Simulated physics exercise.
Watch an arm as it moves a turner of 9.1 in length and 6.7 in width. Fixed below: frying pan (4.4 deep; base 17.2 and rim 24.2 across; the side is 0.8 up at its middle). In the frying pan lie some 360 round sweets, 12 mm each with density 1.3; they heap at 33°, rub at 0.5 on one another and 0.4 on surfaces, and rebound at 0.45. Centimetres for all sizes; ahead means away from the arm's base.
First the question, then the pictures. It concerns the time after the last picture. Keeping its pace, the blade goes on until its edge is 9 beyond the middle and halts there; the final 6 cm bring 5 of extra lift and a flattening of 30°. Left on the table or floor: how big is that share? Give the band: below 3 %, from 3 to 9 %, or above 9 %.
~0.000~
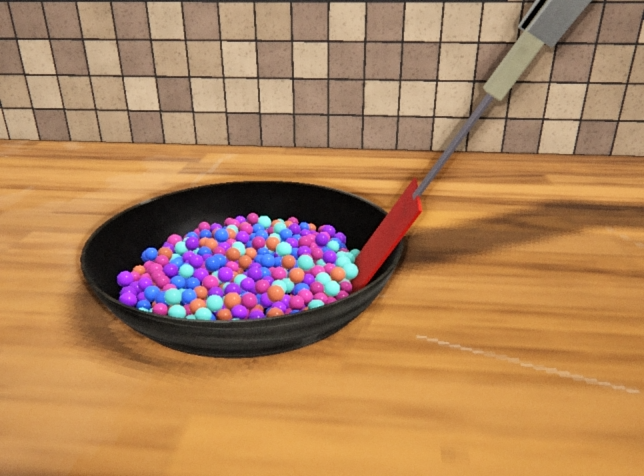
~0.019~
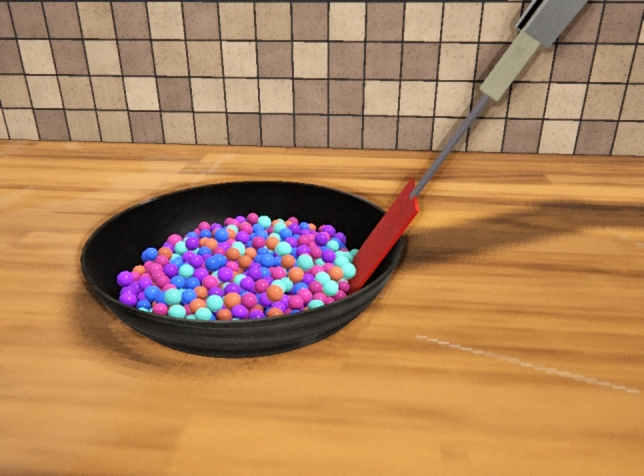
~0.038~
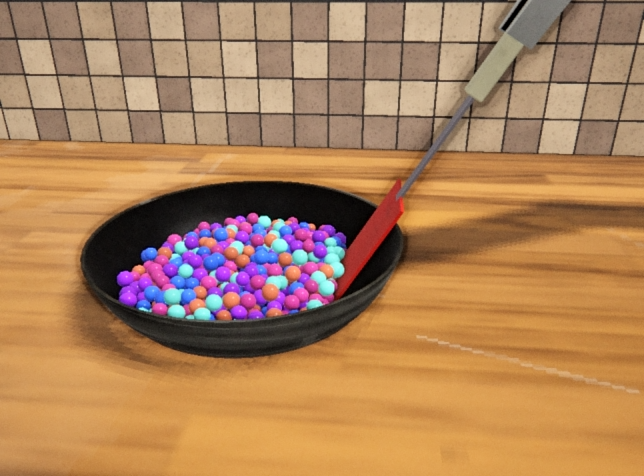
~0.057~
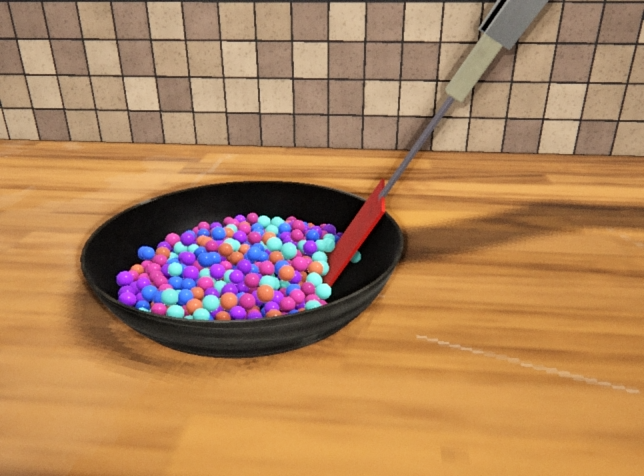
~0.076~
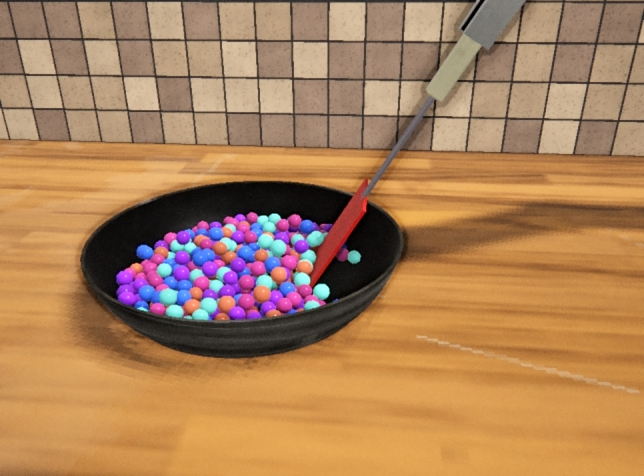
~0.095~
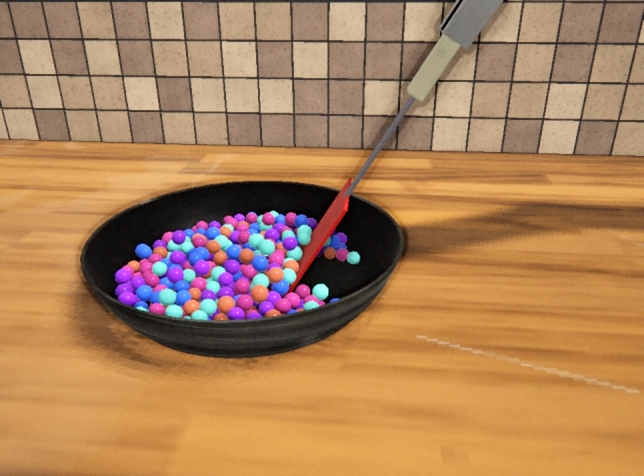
Above 9 %.
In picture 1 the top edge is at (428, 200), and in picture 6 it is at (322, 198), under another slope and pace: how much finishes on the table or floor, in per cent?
About 20 per cent.
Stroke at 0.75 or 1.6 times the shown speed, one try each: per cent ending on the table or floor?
I'd say near 10 and then near 20 per cent.
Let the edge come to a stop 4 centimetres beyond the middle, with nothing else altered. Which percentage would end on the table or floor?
My guess would be around 0 per cent.
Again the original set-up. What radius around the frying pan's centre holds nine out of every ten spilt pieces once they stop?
I reckon it's some 40 centimetres.
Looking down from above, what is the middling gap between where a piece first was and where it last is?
3 cm.
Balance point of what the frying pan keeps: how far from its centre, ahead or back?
About 3.0 centimetres ahead.
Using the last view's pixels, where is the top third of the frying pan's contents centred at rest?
At about (178, 249).
After 0.16 s, sloping 59°, highest piece 5 above the table; 355 in the frying pan.
After 0.22 s, sloping 47°, highest piece 6 above the table; 355 in the frying pan.
After 0.45 s, sloping 29°, highest piece 5 above the table; 304 in the frying pan, 51 on the table or floor.
After 1.50 s, sloping 29°, highest piece 4 above the table; 304 in the frying pan, 51 on the table or floor.
At rest, 304 in the frying pan, 51 on the table or floor. That is 14 % on the table or floor.
